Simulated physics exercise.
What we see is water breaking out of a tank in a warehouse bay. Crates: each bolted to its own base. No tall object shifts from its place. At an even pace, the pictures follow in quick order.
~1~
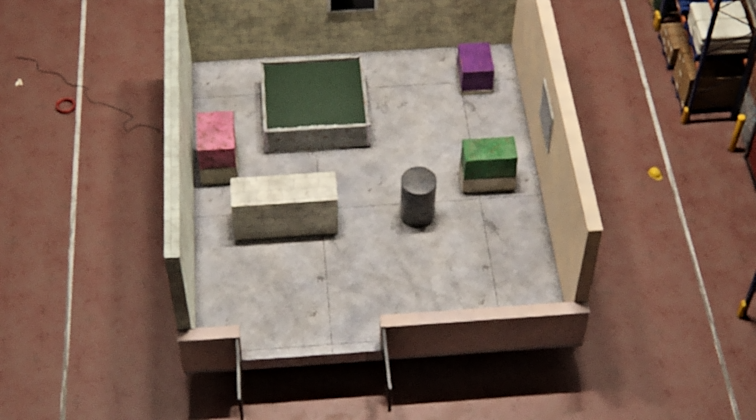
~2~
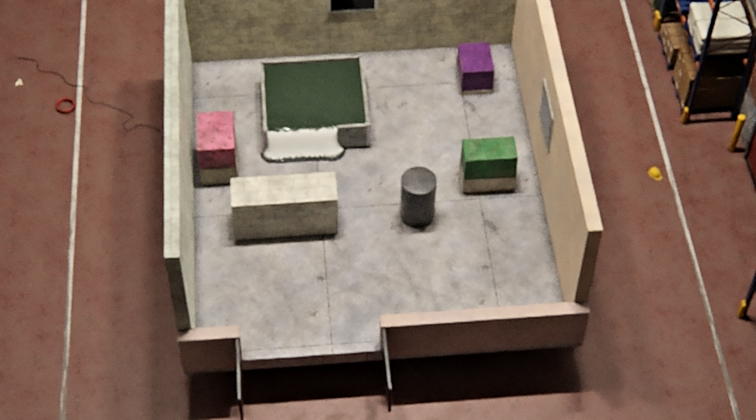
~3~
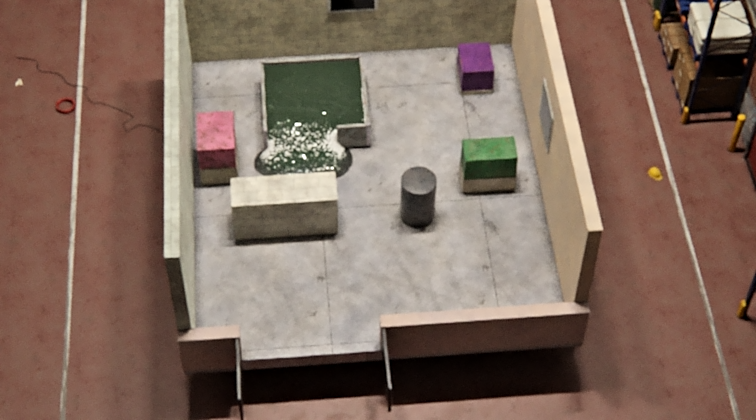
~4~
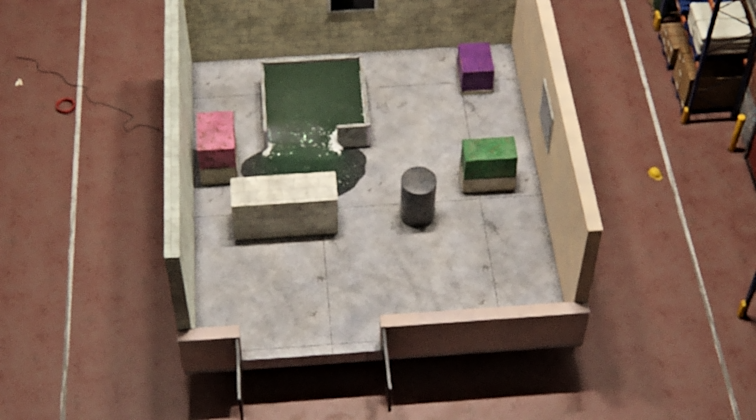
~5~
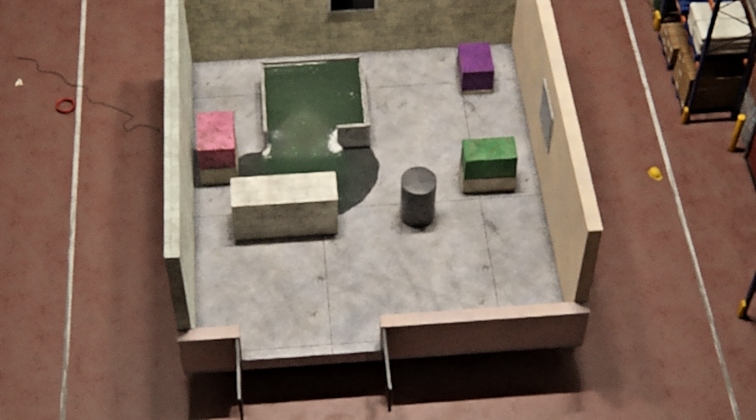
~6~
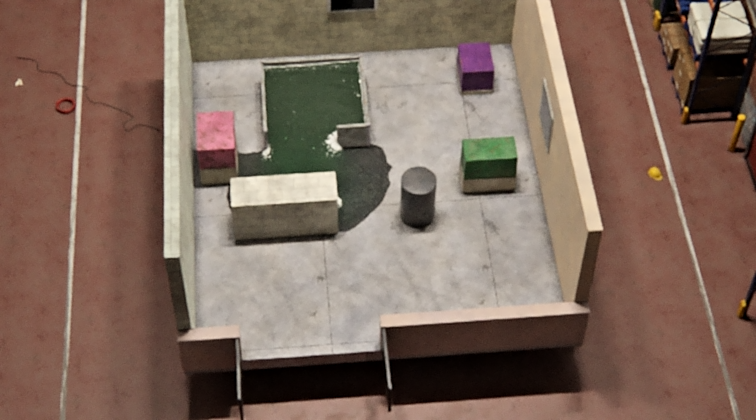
A walled bay held a tank of dark green water, which broke out through the front side in a white, foamy rush, then spread across the grey floor around the pale block toward the grey cylinder.
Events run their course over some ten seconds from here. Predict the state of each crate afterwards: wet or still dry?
In order: The green crate has a tall enough plinth; the purple crate has a tall enough plinth; the pink crate has a tall enough plinth.
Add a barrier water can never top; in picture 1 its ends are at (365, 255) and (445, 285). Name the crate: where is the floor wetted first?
The pink crate gets it first.
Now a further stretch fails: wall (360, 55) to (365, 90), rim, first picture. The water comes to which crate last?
It's the crate marked pink.
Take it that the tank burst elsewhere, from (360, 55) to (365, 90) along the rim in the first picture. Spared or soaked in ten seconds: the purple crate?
In short: The purple crate is topped.
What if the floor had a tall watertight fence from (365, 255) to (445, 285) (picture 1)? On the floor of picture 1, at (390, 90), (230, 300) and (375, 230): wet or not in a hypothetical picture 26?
Taking the three spots in order: Spared, soaked, soaked.
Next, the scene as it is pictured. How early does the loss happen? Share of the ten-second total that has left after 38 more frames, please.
Around 50 percent.
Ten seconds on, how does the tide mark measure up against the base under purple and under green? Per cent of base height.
Peak levels: Approx. 60 % then 30 %.
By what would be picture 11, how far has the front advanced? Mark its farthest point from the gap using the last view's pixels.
About at (386, 279).
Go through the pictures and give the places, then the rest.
The first picture shows still water in the open tank at (314, 95).
In the second picture, water pours out at (303, 143) and has run to (341, 152).
In the third picture, the front is at a hidden place, out from the gap at (303, 144).
In the fourth picture, the front is at (341, 191), out from the gap at (303, 144).
In the fifth picture, the front is at (340, 211), out from the gap at (303, 144).
In the sixth picture, water pours out at (303, 144) and has run to (345, 226).
A moment on, water covers 15 % of the floor; the green crate not reached, the purple crate not reached, the pink crate water round its plinth.
Next, water covers 25 % of the floor; the green crate water round its plinth, the purple crate not reached, the pink crate water round its plinth.
Then, water covers 55 % of the floor; the green crate water round its plinth, the purple crate not reached, the pink crate water round its plinth.
Later, water covers 80 % of the floor; the green crate water round its plinth, the purple crate water round its plinth, the pink crate water round its plinth.
In the end, water covers 100 % of the floor; the green crate stayed above the water, the purple crate stayed above the water, the pink crate stayed above the water.
